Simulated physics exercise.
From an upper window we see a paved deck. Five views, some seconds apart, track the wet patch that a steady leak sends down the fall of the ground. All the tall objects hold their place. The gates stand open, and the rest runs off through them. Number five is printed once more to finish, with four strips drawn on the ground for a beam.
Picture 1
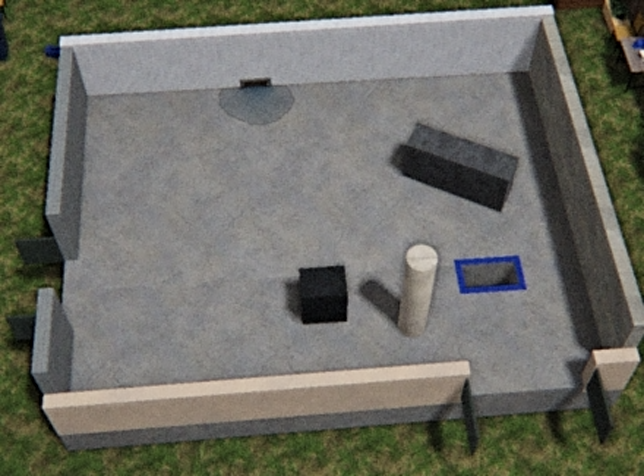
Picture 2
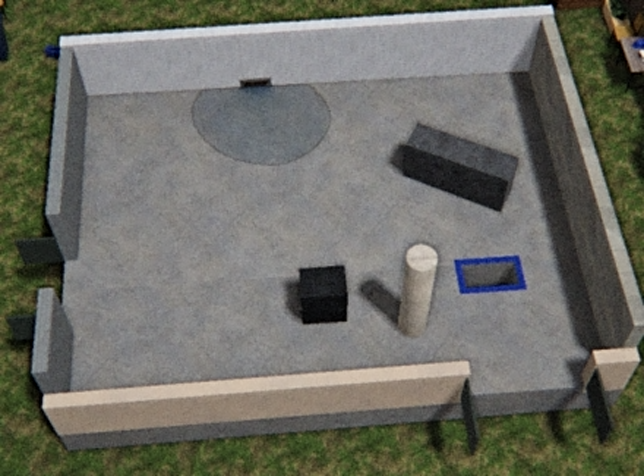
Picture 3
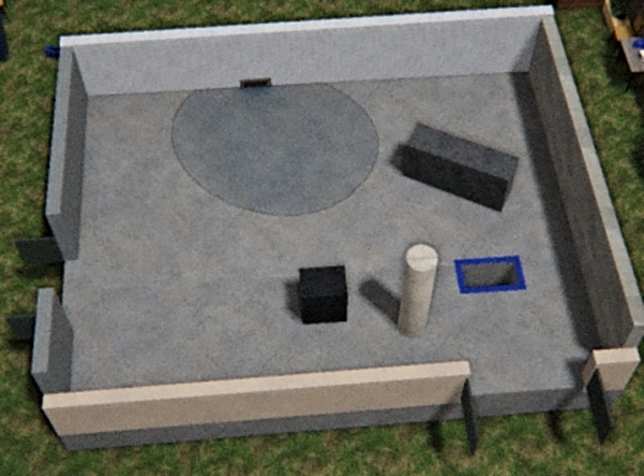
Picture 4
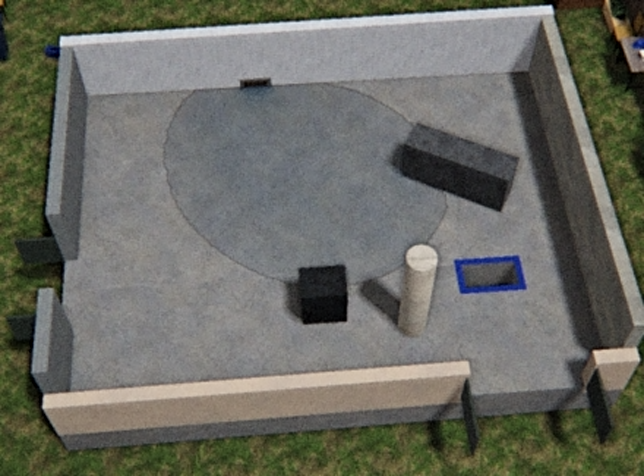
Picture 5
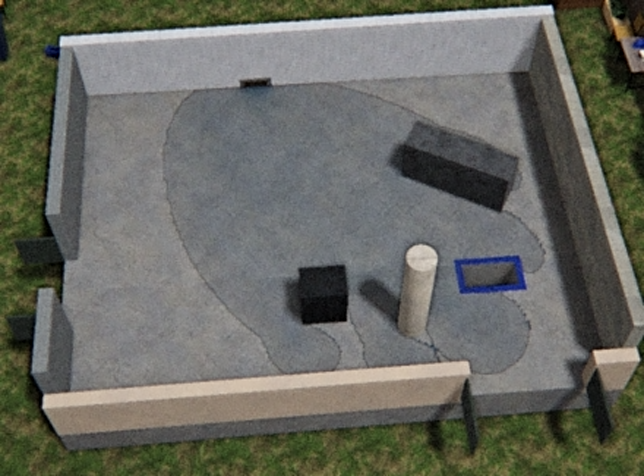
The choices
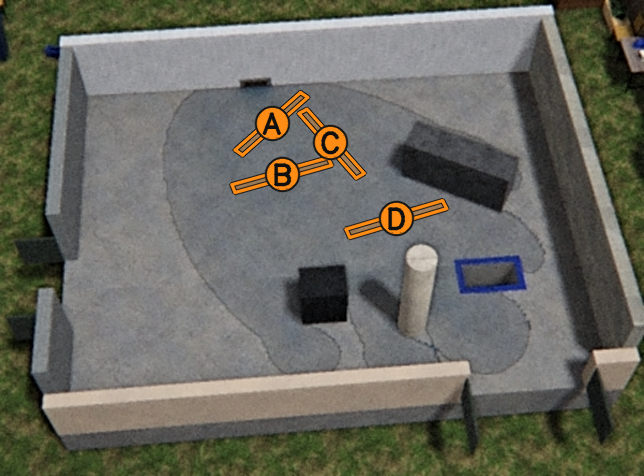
We see a walled paved deck from above as water spreads from an outlet at the far wall, widening across the ground, passing around a dark block, a dark cube and a pale column, and reaching the blue-edged drain.
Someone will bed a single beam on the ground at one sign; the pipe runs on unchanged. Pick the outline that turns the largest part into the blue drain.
The answer is place C.
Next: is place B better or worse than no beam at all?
Worse.
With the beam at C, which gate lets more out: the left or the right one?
The right one.
In orange, A from (238, 152) to (304, 94); B from (233, 188) to (329, 161); C from (302, 111) to (360, 175); D from (347, 233) to (444, 204).
With A, about 11 % of the stream goes into the blue drain, about 89 % out by the gates.
With B, about 14 % of the stream goes into the blue drain, about 86 % out by the gates.
With C, about 20 % of the stream goes into the blue drain, about 80 % out by the gates.
With D, about 16 % of the stream goes into the blue drain, about 84 % out by the gates.
